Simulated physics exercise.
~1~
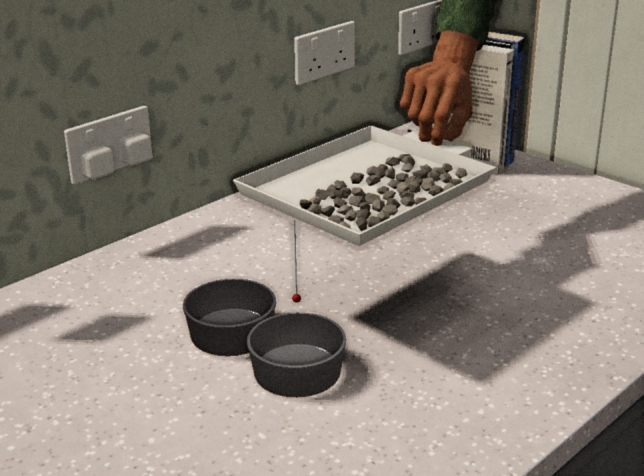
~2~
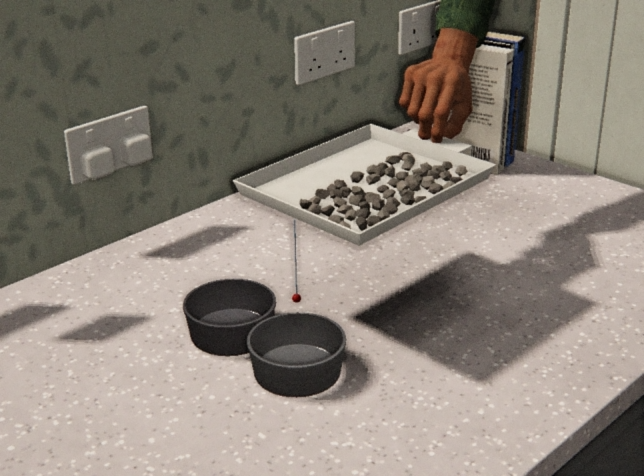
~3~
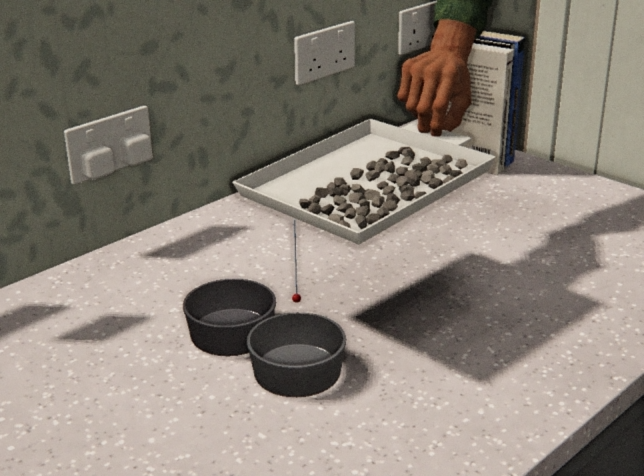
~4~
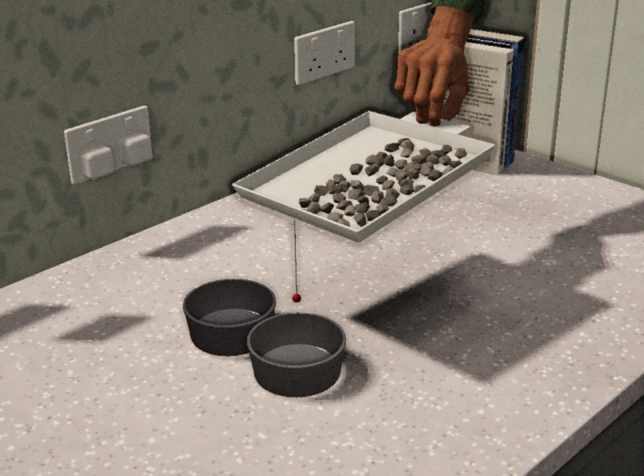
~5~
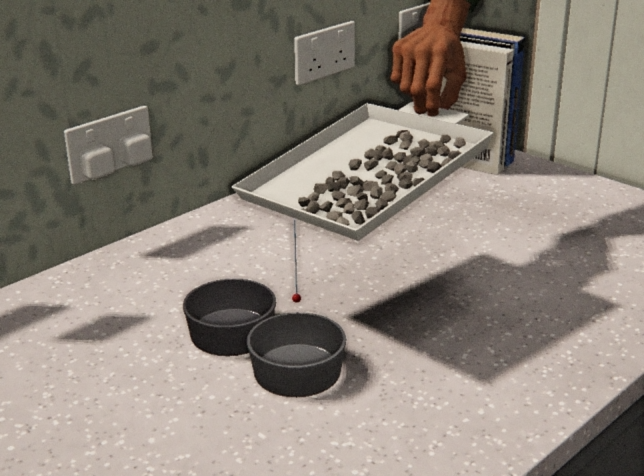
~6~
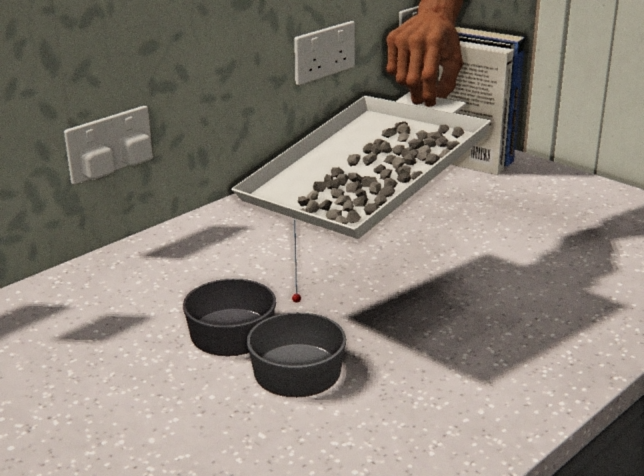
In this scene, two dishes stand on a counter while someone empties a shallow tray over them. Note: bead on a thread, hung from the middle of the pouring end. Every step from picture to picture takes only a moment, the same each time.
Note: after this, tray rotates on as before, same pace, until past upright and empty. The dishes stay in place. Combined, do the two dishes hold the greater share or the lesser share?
The greater share.
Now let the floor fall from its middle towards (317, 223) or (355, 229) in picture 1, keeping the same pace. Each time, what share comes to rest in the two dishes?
In turn some 80 and 30 per cent.
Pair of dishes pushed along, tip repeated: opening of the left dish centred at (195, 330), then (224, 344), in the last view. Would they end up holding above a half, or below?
Well, a minority share the first time and a minority share the next.
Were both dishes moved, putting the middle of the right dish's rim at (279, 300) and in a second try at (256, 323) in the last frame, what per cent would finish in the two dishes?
Trial 1 near 60 percent, trial 2 near 60 percent.
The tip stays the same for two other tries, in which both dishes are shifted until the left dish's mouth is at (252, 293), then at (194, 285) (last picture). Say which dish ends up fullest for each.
First try, the dish to the left; second try, the dish to the right.
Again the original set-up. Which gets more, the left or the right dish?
Of the two, the left-side one is the fuller.
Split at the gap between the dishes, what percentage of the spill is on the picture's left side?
Estimate: About 90 in every hundred.
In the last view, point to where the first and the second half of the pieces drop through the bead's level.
Earlier half at (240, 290), later half at (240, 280).
Just after the last frame, tray tipped steeply; almost all on the tray; just a few in the air.
A moment on, tray tipped right over; the larger part on the tray; about a tenth in the left dish; just a few outside both; about a tenth in the air.
Further on, tray tipped past a quarter turn; about a tenth in the right dish; roughly two thirds in the left dish; roughly a quarter outside both.
When it is over, tray tipped past a quarter turn; about a tenth in the right dish; roughly two thirds in the left dish; roughly a quarter outside both.
